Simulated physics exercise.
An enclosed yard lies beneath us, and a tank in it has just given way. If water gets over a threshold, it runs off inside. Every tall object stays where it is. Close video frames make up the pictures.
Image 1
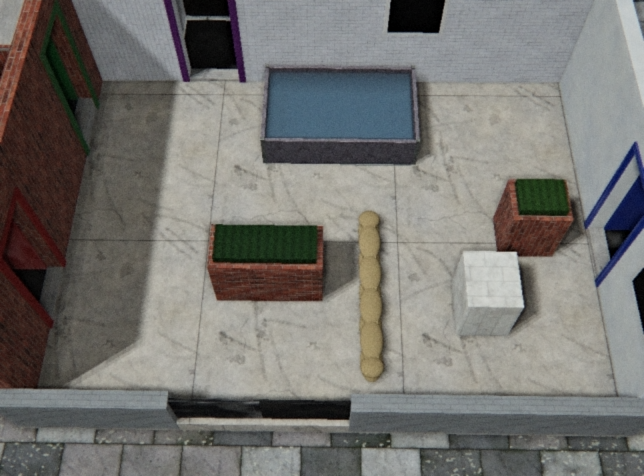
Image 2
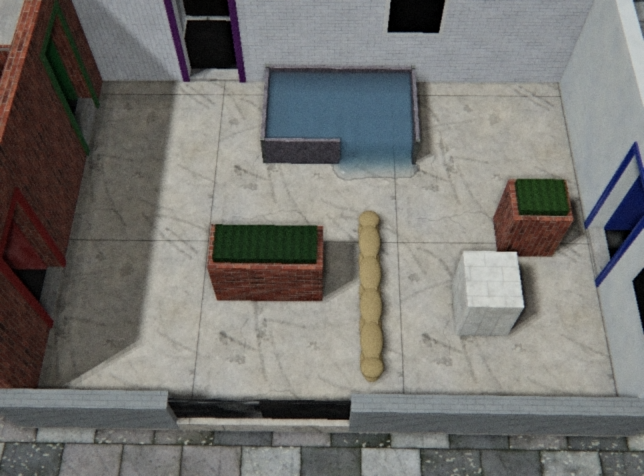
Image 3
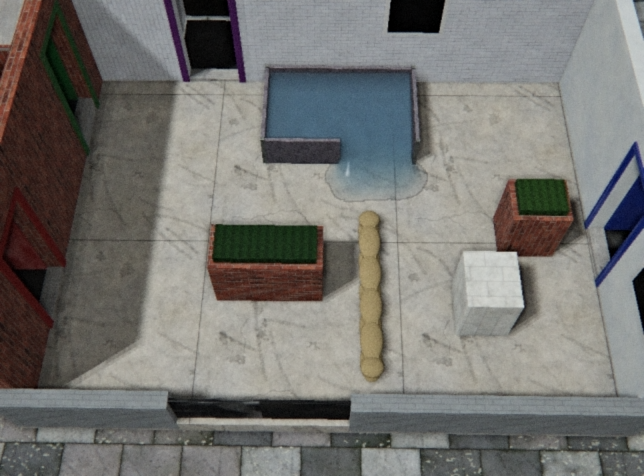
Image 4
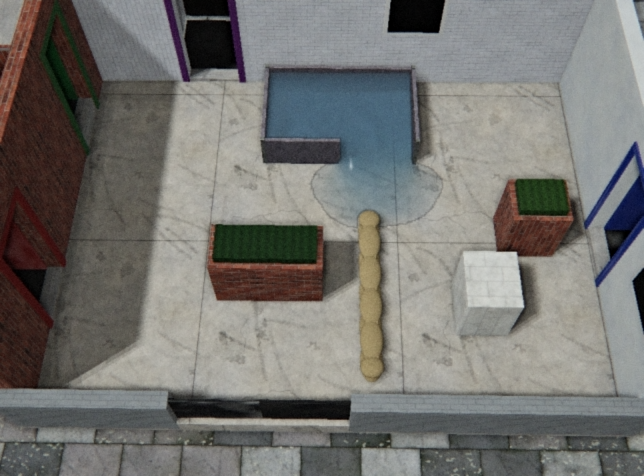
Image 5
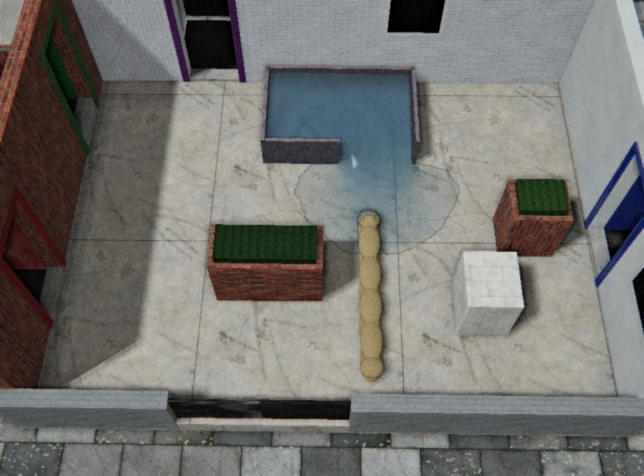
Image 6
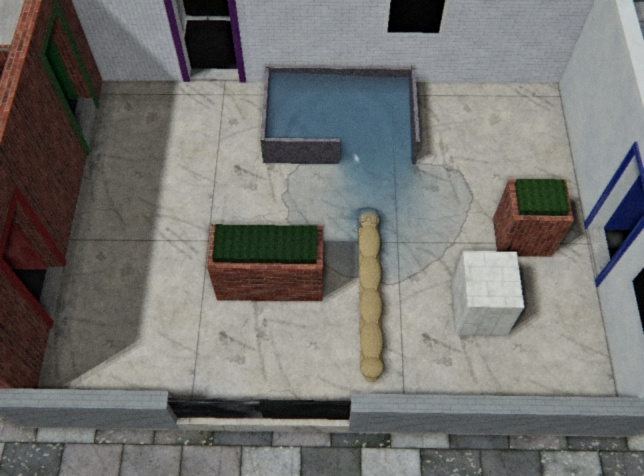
At the start, still blue water fills a walled tank at the back of an enclosed yard with planters, a pale block and a row of sandbags. Then part of the tank's front wall is gone and water pours out, spreading forward across the paving and around the near tip of the sandbags.
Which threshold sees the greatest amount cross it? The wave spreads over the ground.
The red threshold.
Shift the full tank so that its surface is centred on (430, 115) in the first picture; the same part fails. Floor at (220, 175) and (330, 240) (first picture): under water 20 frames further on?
Point one left dry, point two left dry.
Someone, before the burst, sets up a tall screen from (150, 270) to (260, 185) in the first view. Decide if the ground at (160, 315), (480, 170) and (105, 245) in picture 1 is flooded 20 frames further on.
Going through them in order, I get inundated, high and dry and high and dry.
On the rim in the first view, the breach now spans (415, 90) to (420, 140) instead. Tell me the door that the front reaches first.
It's the door marked blue, I think.
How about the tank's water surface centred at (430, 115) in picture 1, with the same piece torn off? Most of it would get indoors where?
It's the blue-painted one.
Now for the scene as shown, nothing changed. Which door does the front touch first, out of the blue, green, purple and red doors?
The one in blue.
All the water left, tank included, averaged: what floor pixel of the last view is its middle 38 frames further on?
Somewhere near (349, 241).
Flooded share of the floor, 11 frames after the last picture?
Share estimate: About 30 per cent.
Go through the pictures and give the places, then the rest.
The first frame shows still water in the water tank at (340, 106).
In the second frame, water pours out at (376, 154) and has run to (338, 169).
In the third frame, water pours out at (376, 156) and has run to (345, 196).
In the fourth frame, water pours out at (376, 156) and has run to (349, 221).
In the fifth frame, water pours out at (376, 157) and has run to (349, 247).
In the sixth frame, water pours out at (376, 156) and has run to (396, 278).
A moment on, water covers 20 % of the floor; purple door not reached, blue door not reached, red door not reached, green door not reached.
Next, water covers 30 % of the floor; purple door not reached, blue door not reached, red door not reached, green door not reached.
Then, water covers 45 % of the floor; purple door not reached, blue door a trickle in, red door wet at the sill, nothing in, green door not reached.
Later, water covers 70 % of the floor; purple door not reached, blue door some in, red door a trickle in, green door wet at the sill, nothing in.
In the end, water covers 90 % of the floor; purple door wet at the sill, nothing in, blue door some in, red door some in, green door wet at the sill, nothing in; the red door has let in the most.
